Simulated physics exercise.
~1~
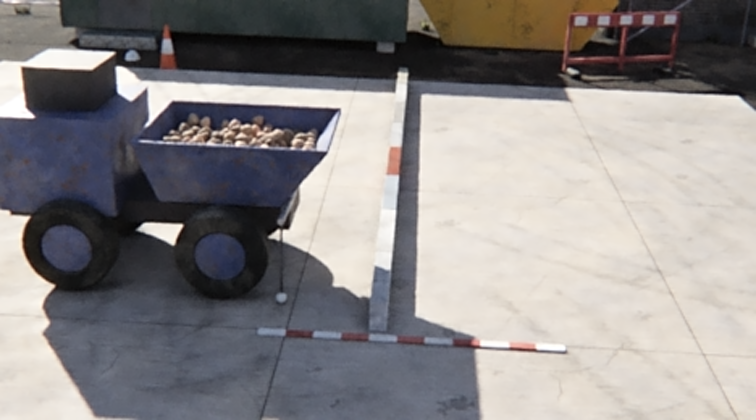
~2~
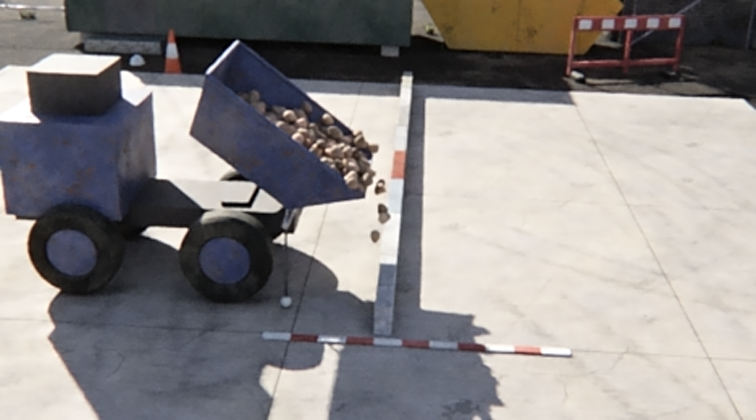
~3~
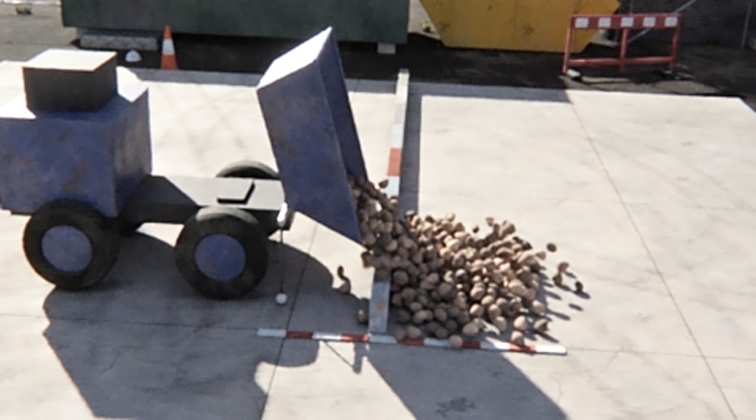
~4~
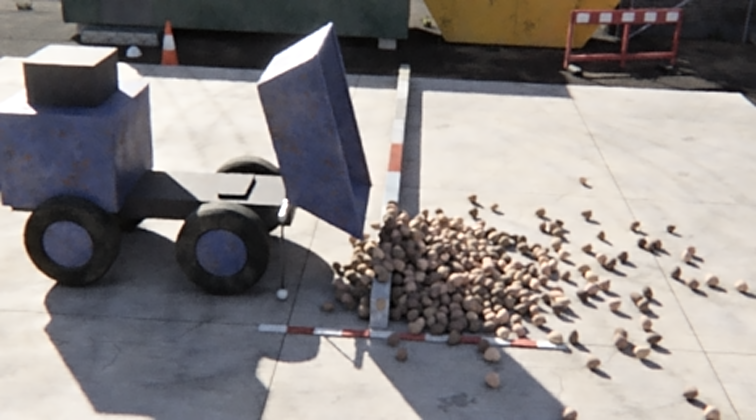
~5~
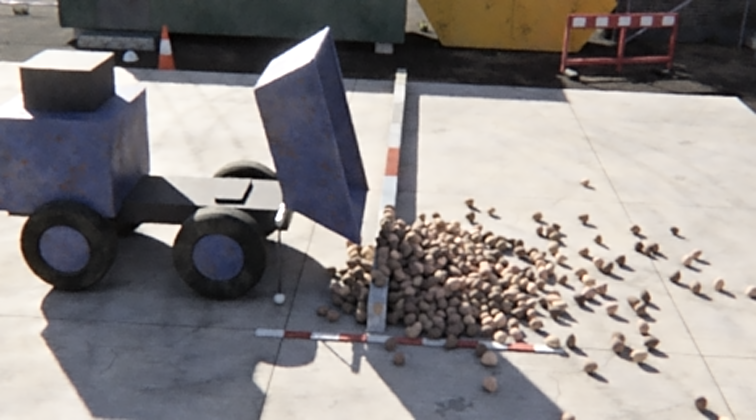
On a sunlit concrete yard, a small bluish dumper stands at the left with a heap of brown cobbles in its level body, facing away from a low kerb and a red and white banded pole on the ground. The body tilts up toward the right, and the stones slide to its lower lip as the first few drop. It then tips much more steeply, and the load pours down across the kerb into a spreading pile. Stray cobbles roll farther right over the concrete. At the end the raised body is empty and still, with most stones lying beyond the kerb and a small share on the near side.
